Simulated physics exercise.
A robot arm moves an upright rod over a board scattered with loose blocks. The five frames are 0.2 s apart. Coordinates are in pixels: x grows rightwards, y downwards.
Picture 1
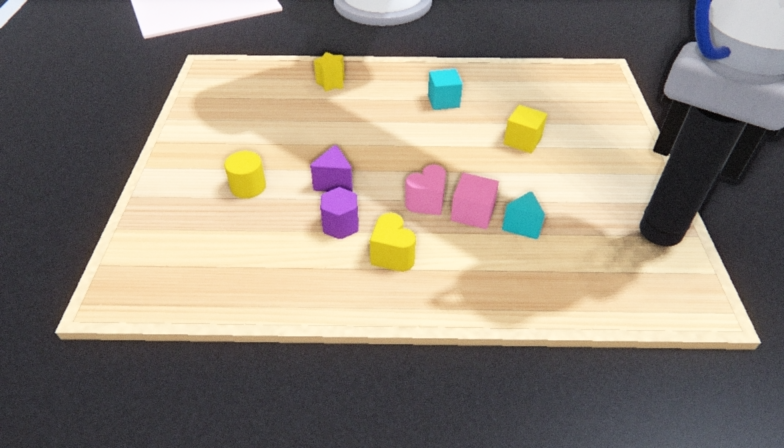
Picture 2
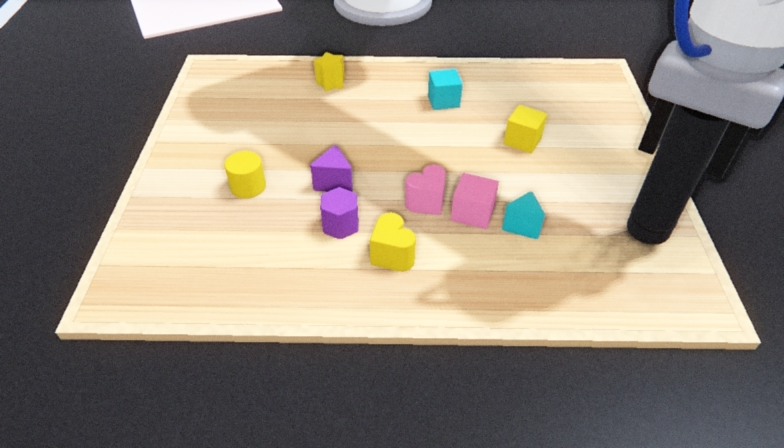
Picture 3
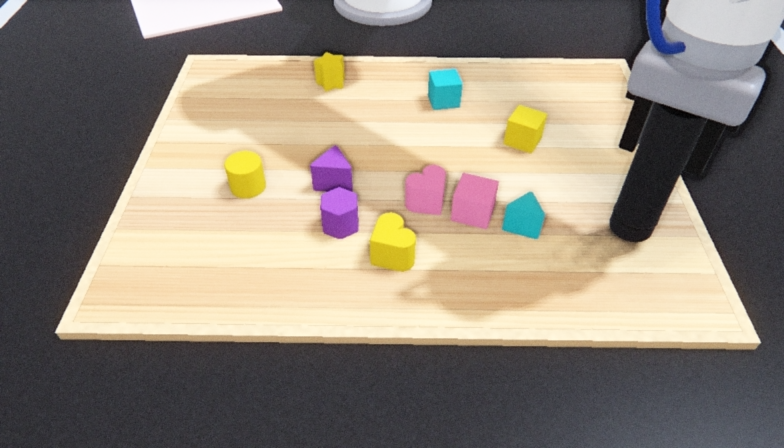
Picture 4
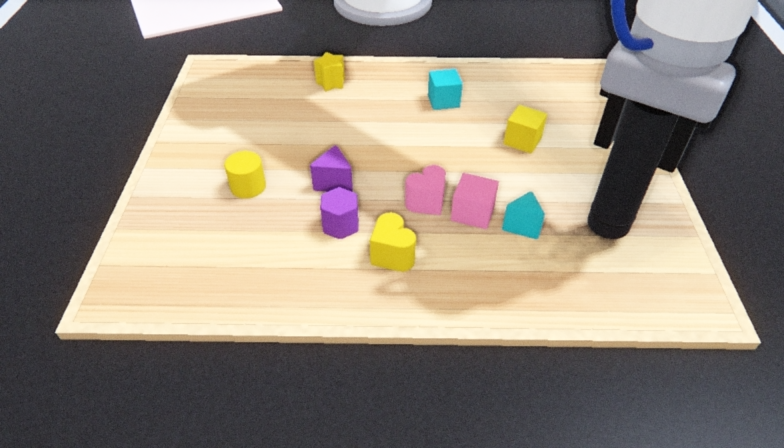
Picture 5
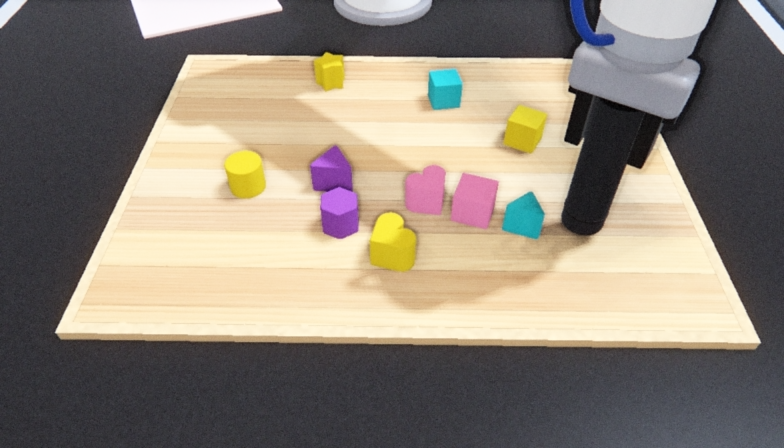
To begin with, a robot arm holds a dark upright rod near the right edge of a wooden board scattered with yellow, purple, pink and turquoise blocks. The arm then slides the rod steadily left, bringing it close to the turquoise three-sided block, while all the blocks stay still.
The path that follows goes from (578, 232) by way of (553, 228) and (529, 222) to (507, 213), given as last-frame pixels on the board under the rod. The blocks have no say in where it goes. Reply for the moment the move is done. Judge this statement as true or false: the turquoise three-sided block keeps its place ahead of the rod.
Answer: False.
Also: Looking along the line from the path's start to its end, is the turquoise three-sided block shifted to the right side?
Final answer: No.
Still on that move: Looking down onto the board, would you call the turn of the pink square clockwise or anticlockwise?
Viewed from above: Clockwise.
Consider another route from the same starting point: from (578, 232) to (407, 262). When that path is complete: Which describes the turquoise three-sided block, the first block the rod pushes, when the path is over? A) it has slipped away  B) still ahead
My answer is option A.
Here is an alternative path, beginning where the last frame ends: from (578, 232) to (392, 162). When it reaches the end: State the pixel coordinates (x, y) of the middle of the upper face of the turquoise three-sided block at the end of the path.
Its top centre lands on (502, 203).
On the path given first. Halfway along, rod (543, 215); turquoise three-sided block (514, 202).
At the end, rod (509, 203); pink heart block unmoved; pink square (465, 188), turned 20° clockwise; turquoise three-sided block (489, 204), turned 15° anticlockwise.
